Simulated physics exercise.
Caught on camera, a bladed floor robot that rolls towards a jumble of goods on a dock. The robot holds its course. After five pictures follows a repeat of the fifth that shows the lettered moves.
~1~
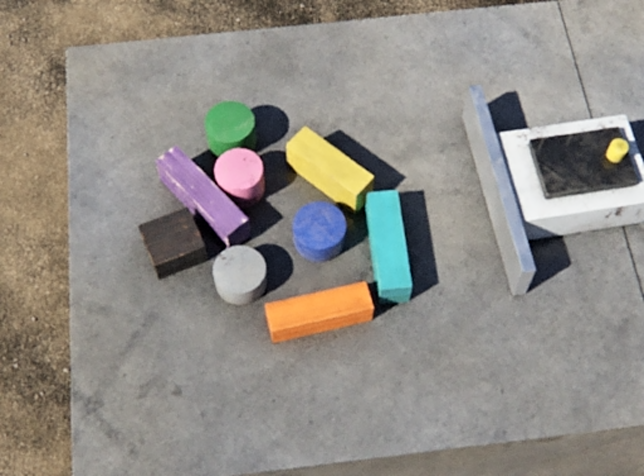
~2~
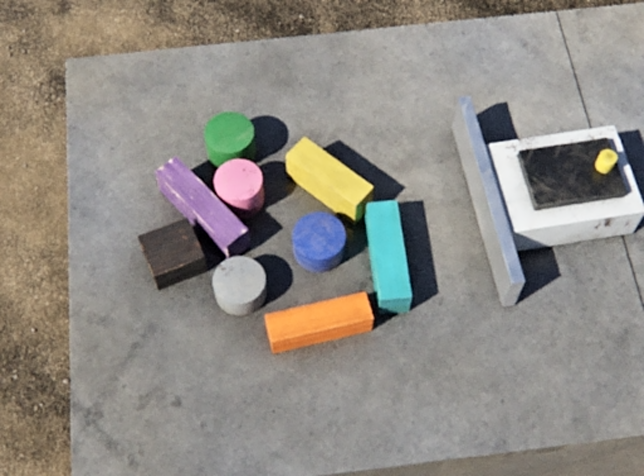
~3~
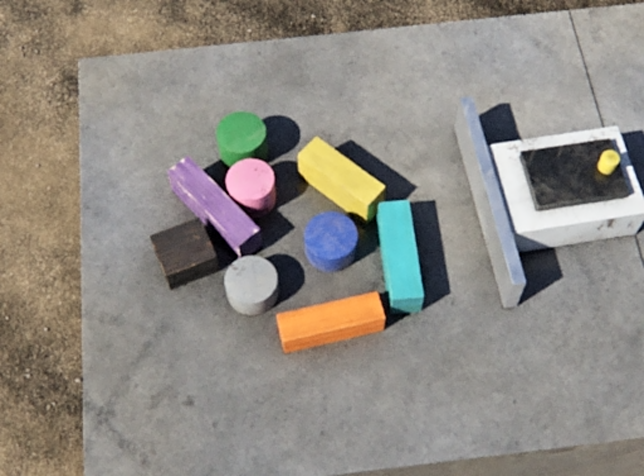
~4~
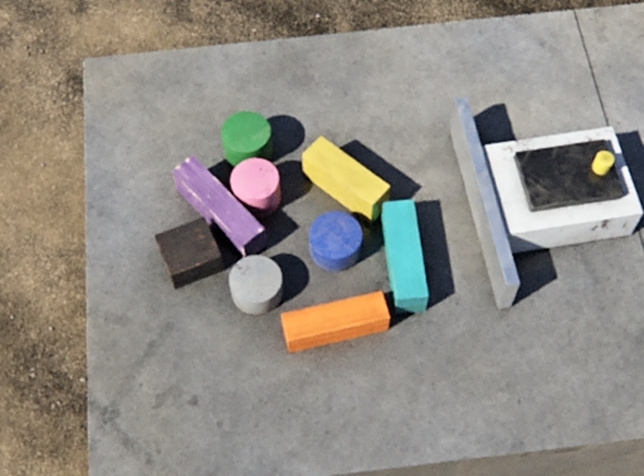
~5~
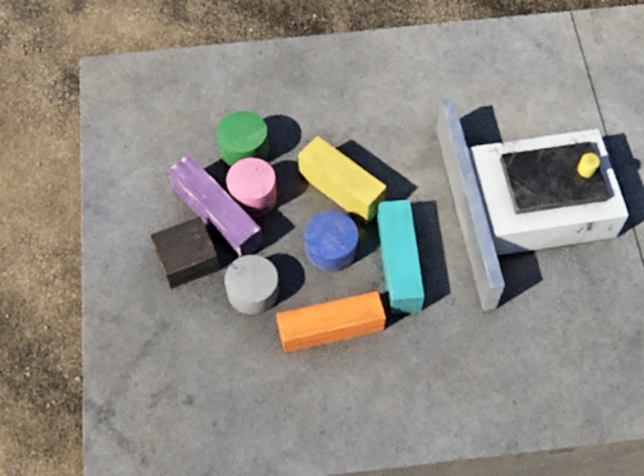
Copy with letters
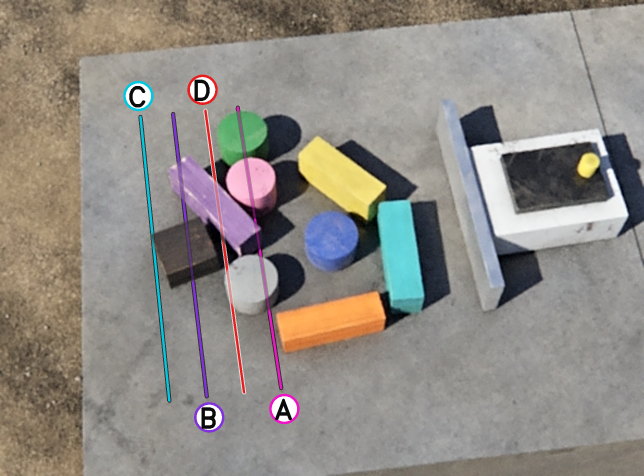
On a concrete slab, a white bladed robot edging slightly left towards a cluster of colourful blocks and cylinders that stay put.
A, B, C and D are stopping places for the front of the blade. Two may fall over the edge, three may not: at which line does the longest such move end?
Stop at C.
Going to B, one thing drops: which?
The black crate goes over.
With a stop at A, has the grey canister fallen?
By then, no.
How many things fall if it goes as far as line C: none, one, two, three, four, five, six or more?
In all, two.
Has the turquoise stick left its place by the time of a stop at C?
Yes.
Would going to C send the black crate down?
Yes.
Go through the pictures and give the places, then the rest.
Yellow bar (330, 170); purple bar (203, 198); pink canister (240, 179), in the first picture.
Robot (565, 174); orange stick (319, 323), in the second picture.
Robot (566, 174); green canister (243, 142), in the third picture.
Robot (561, 175); blue canister (336, 241), in the fourth picture.
Robot (547, 177); yellow bar (342, 180); purple bar (215, 207); pink canister (252, 188), in the fifth picture.
On the marked copy, A at (258, 238); B at (189, 245); C at (154, 248); D at (223, 241).
Following C. Soon after the start, robot (433, 189); orange stick (287, 331); yellow bar (322, 175).
Later, robot (320, 201); black crate (103, 259); purple bar (143, 211).
In the end, robot (230, 210); purple bar over the edge; black crate over the edge; two fallen.
As for the rest, A is within the limit but short; B is within the limit but short; D is within the limit but short.
